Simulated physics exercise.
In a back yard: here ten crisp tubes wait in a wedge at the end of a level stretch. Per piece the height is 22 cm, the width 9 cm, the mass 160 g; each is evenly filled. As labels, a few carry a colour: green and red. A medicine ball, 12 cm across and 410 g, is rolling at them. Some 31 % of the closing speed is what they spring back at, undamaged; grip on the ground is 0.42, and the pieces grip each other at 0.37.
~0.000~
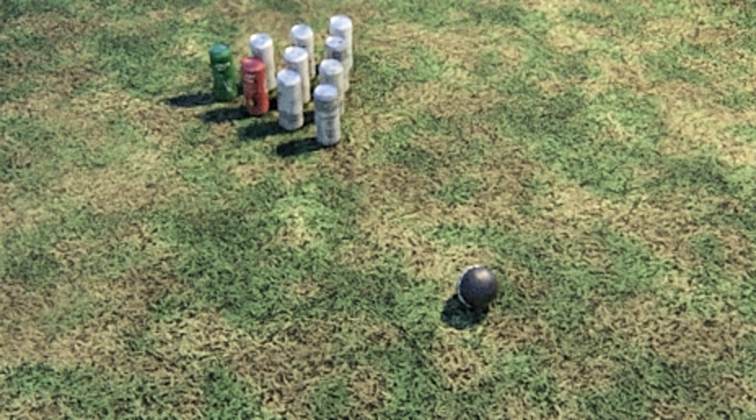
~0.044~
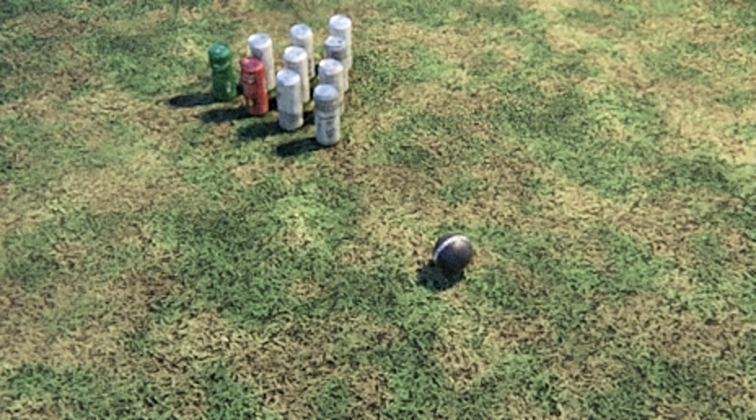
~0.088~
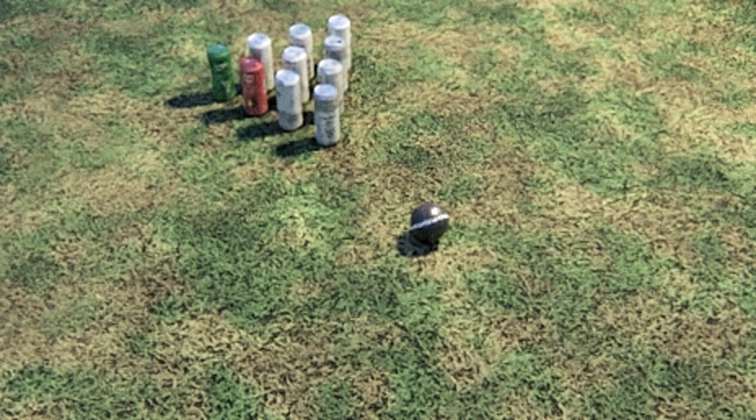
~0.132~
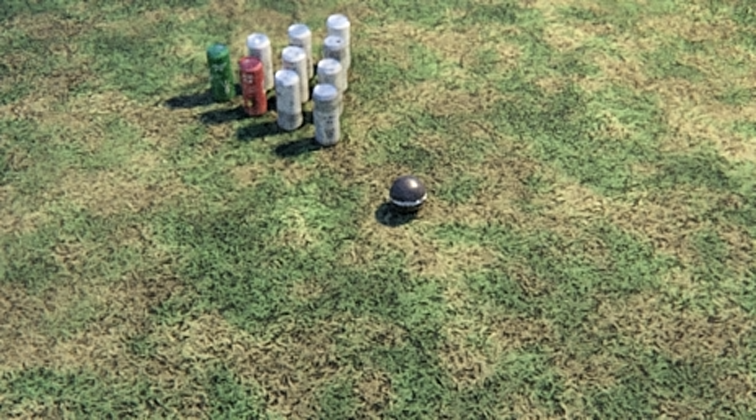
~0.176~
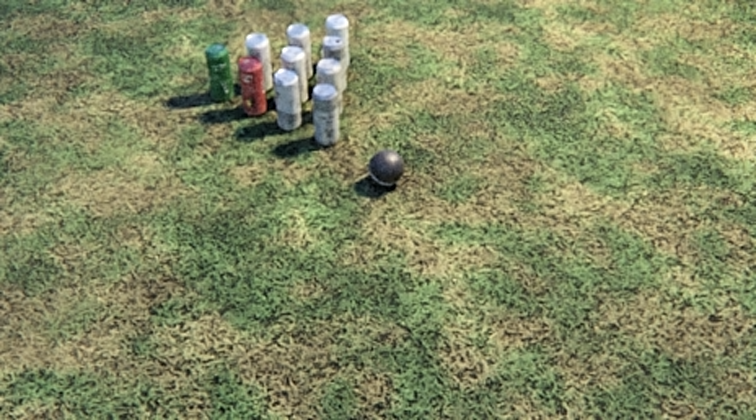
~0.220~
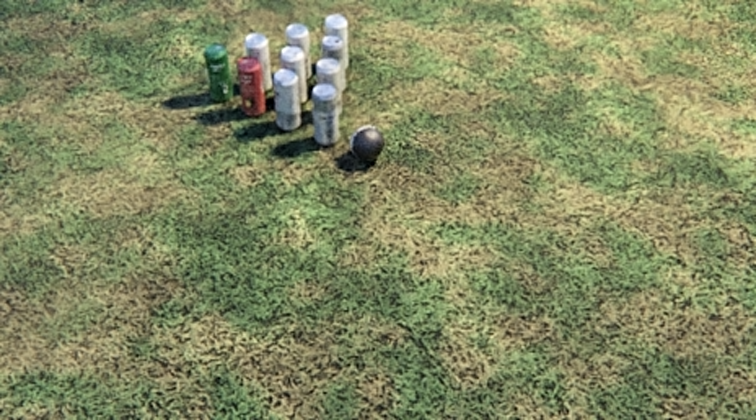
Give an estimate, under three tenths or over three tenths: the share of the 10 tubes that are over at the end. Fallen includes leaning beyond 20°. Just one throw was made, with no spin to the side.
Upwards of three tenths.
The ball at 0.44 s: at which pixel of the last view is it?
At about (348, 76).
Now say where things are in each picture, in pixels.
In the first picture (each place is the centre of the face we see best; the camera moves round a little), ball (477, 287) 92 cm before the front row; green tube (225, 78); red tube (249, 92); all in place.
The second picture shows ball (453, 253) 77 cm before the front row; red tube (249, 92).
The third picture shows ball (429, 222) 62 cm before the front row; red tube (248, 92).
The fourth picture shows ball (408, 194) 46 cm before the front row; green tube (223, 79).
The fifth picture shows ball (387, 168) 31 cm before the front row; green tube (222, 79).
The sixth picture shows ball (367, 143) 16 cm before the front row; green tube (221, 79); red tube (246, 93); all in place.
By 0.44 s, ball still moving; none of the 10 tubes over, 8 disturbed; red tube tilted 4°.
By 1.10 s, ball still moving; 5 of the 10 tubes over.
When it is over (2.9 s), ball rolling away; 5 of the 10 tubes over; red tube unmoved; green tube unmoved. That is 50 per cent. In pixels of the last frame, middles, red tube near (253, 87), green tube near (219, 74).
